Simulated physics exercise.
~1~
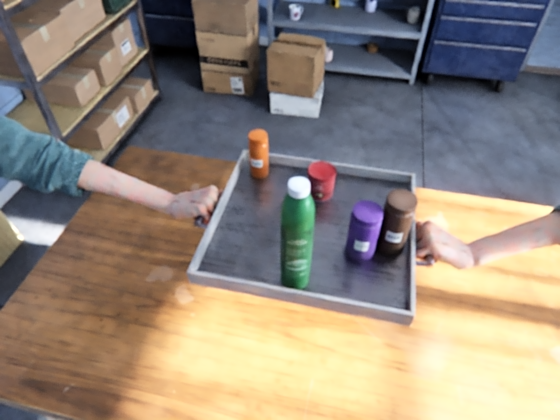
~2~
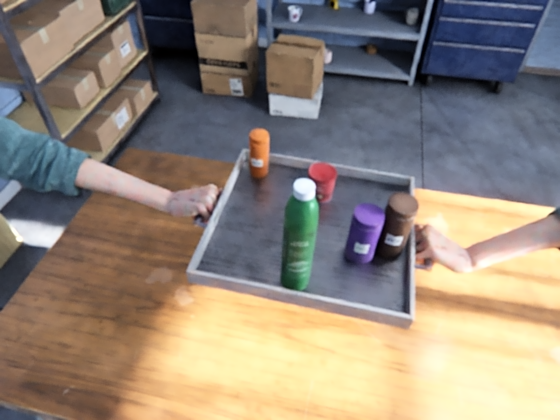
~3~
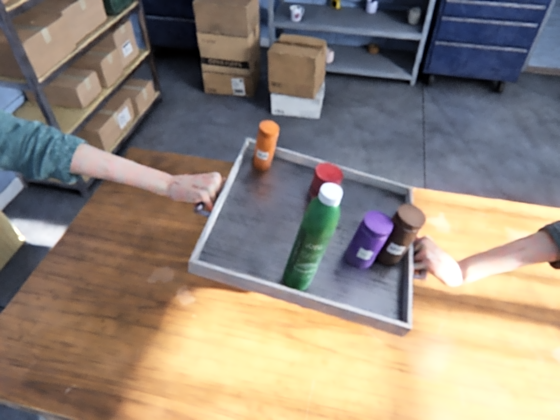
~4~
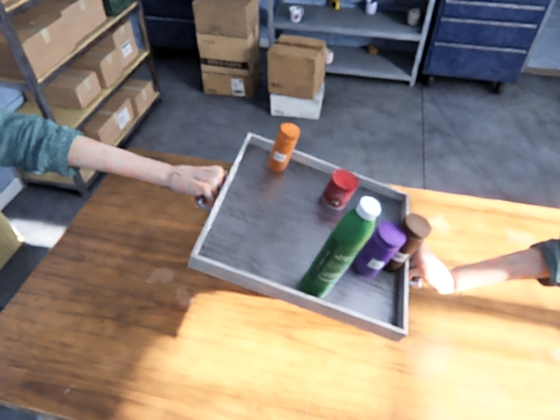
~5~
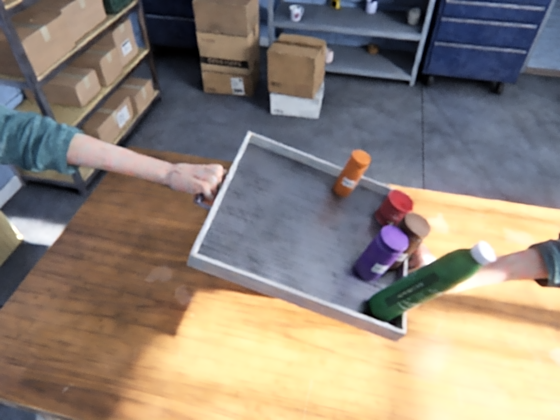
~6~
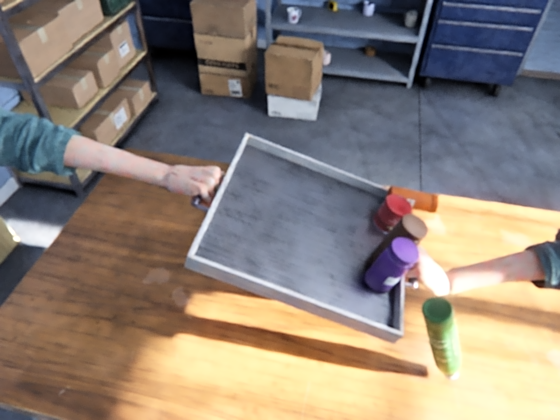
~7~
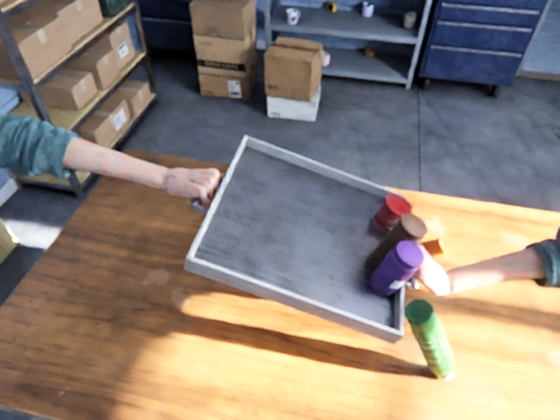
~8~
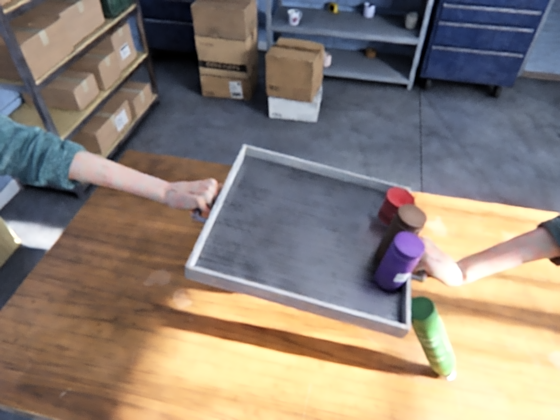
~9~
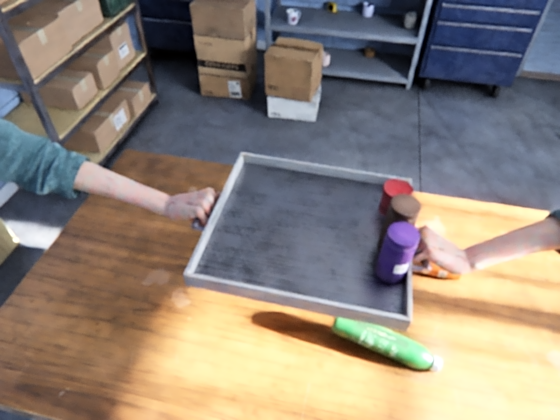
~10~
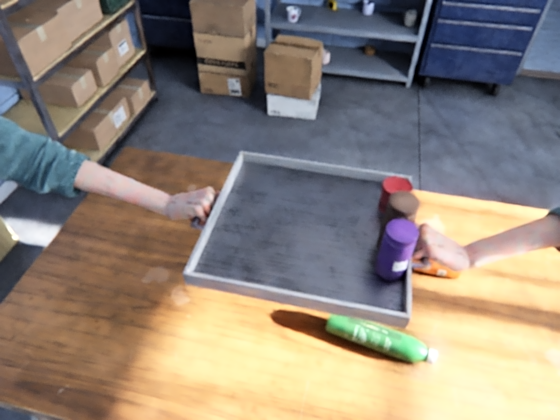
A grey tray held by two hands hovers above a wooden table in a storeroom, seen from above, with boxes, shelving and blue drawers behind. On it stand an orange shaker at the back, a red tin, a green bottle in front, and purple and brown jars at right. The tray tips down to the right, and the things lean and slide that way. The green bottle topples over the right edge, then the orange shaker follows. The tray levels again, keeping the tin and both jars along its right side, while the bottle and shaker lie on the table.
